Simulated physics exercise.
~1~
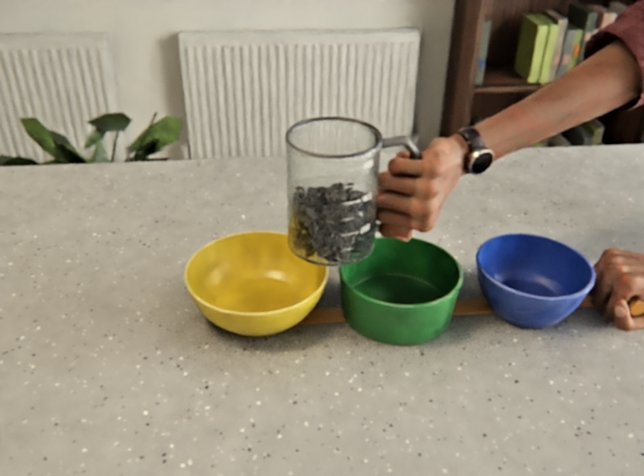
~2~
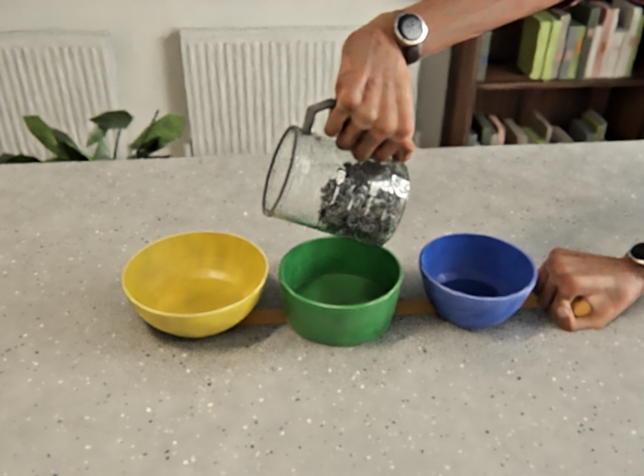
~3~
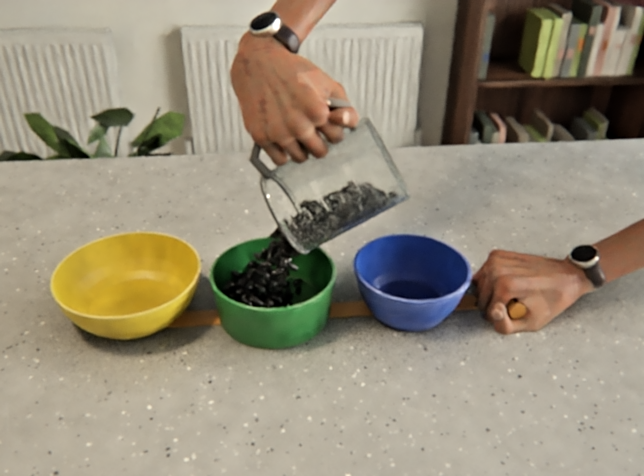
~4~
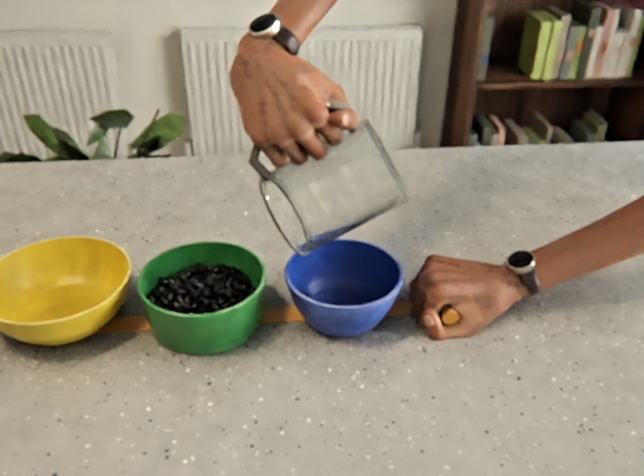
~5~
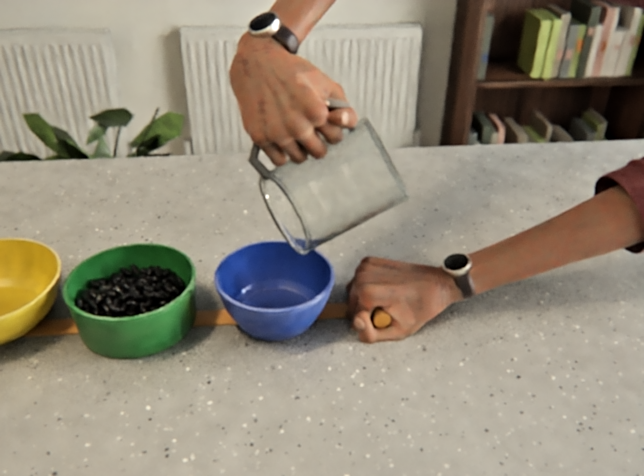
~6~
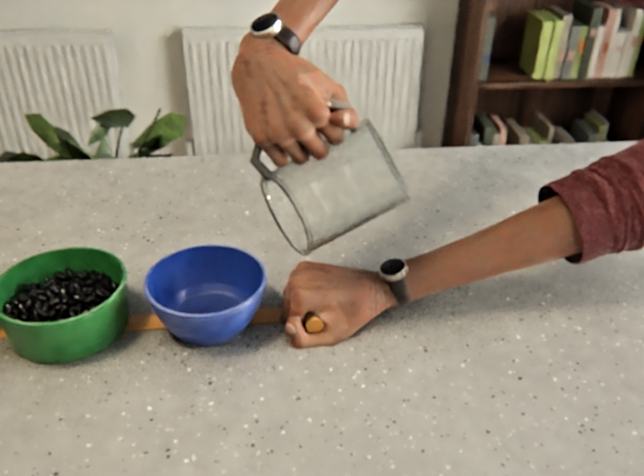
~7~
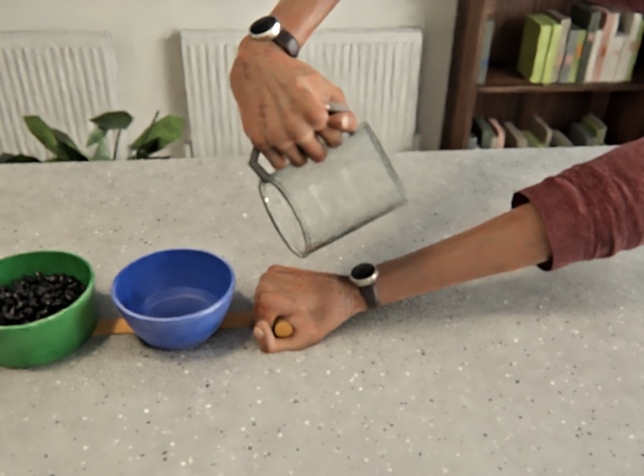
At first, one hand holds a clear jug of black beans upright above a yellow bowl, a green dish and a blue bowl, lined up on a strip across a speckled table. The other hand draws the strip to the left while the jug tips over. As the green dish passes beneath the rim, the beans tumble down into it. The jug empties and stays tilted in place as the row keeps sliding left, carrying the yellow bowl out of view. Finally, the beans sit in the green dish at the left edge, and the blue bowl beside it remains empty.
